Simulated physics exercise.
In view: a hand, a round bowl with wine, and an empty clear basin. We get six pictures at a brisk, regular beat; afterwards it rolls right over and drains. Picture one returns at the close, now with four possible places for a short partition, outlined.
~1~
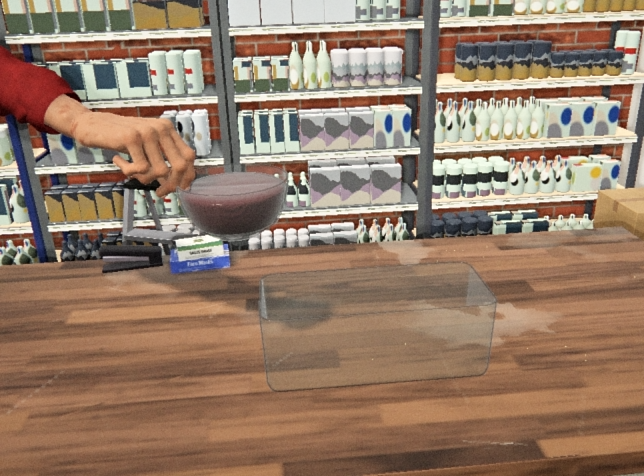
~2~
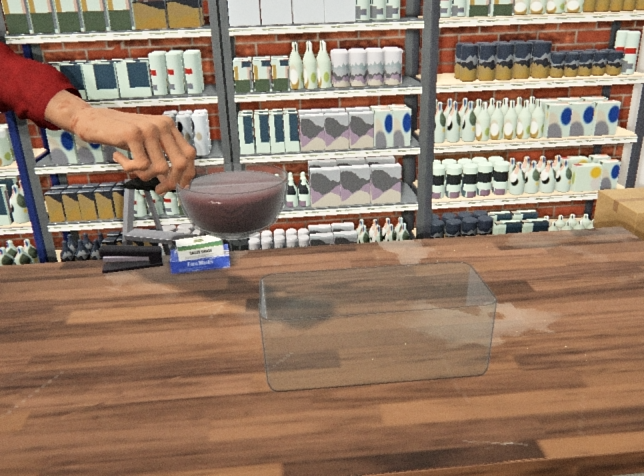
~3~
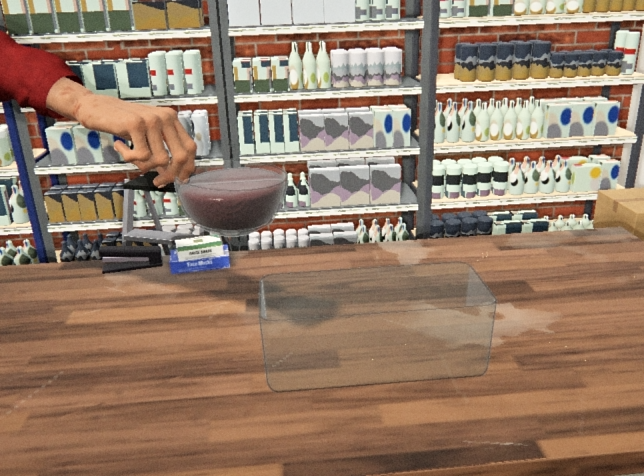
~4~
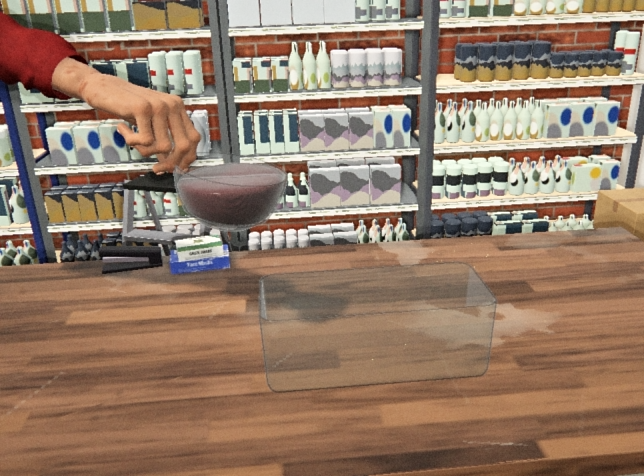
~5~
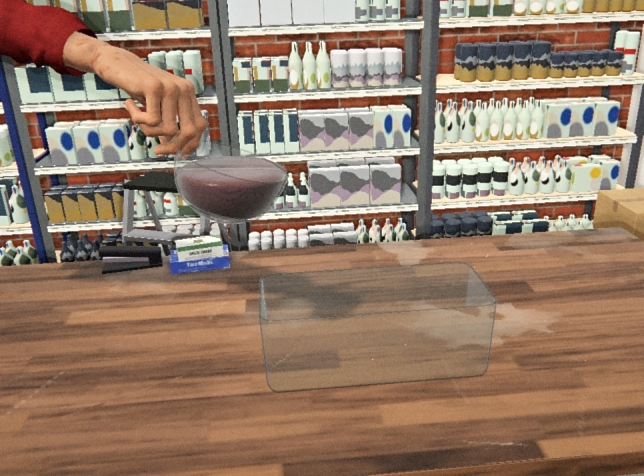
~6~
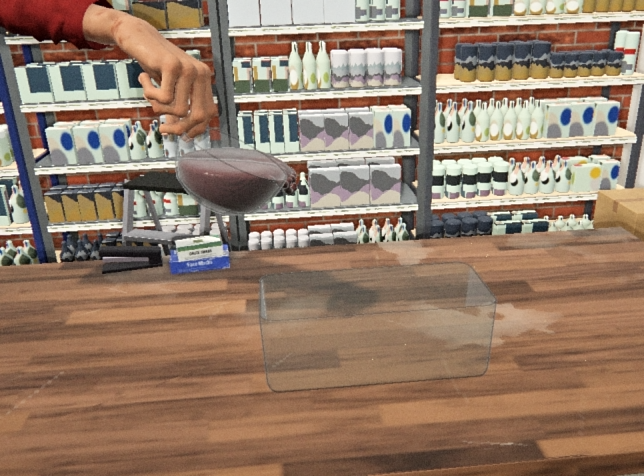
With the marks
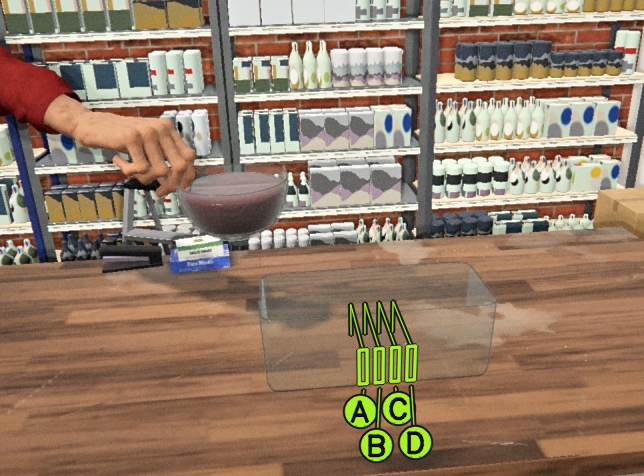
Shop counter with stocked shelves behind, a red-sleeved hand gradually tilting a round bowl of wine rightward, wine reaching its lip.
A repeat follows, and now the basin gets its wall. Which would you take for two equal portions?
Use position C.
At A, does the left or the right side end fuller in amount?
The right side.
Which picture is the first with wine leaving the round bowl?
Picture 5.
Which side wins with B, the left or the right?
The right one.
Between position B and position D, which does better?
B it is.
In lime, A at (363, 390); B at (379, 388); C at (395, 387); D at (411, 386).
If A is chosen, about 12 % ends left of the wall and 87 % right of it.
If B is chosen, about 23 % ends left of the wall and 76 % right of it.
If C is chosen, about 48 % ends left of the wall and 50 % right of it.
If D is chosen, about 83 % ends left of the wall and 14 % right of it; 3 % is lost outside.
